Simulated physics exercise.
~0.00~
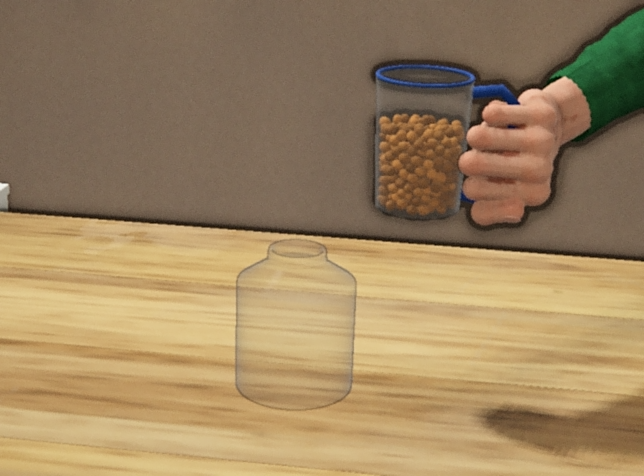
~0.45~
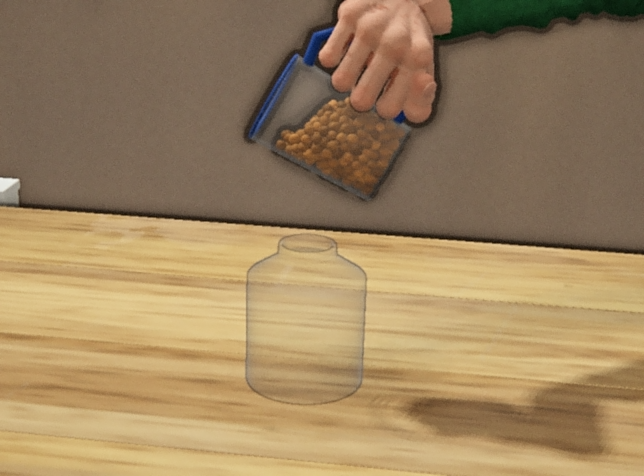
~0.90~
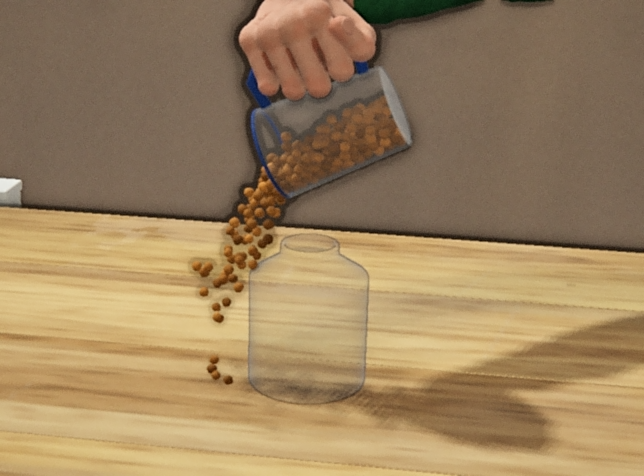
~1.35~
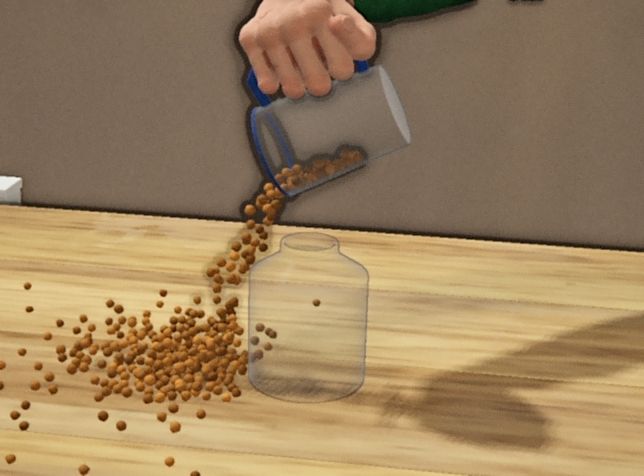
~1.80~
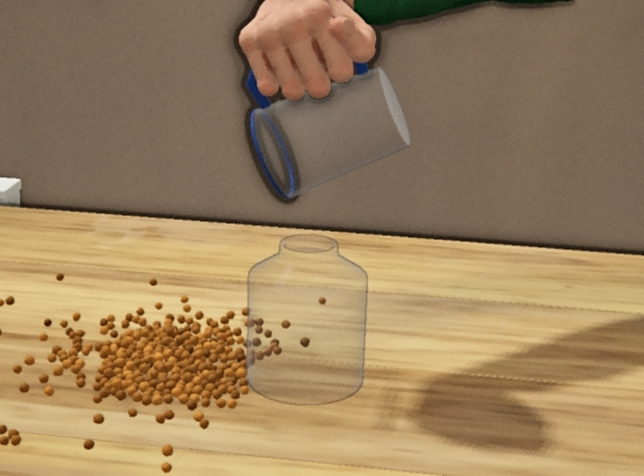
To begin with, a hand in a green sleeve holds a clear, blue-rimmed cup of small round brown pieces upright, above and to the right of an empty transparent jar on a wooden table. The hand moves left and tips the cup over above the jar. As it tilts further, the pieces stream from the rim, falling to the left of the jar's narrow mouth. They bounce and scatter across the tabletop while the cup drains. Finally, the cup hangs tilted and empty, the pieces lie in a spread heap left of the jar, and the jar remains empty.
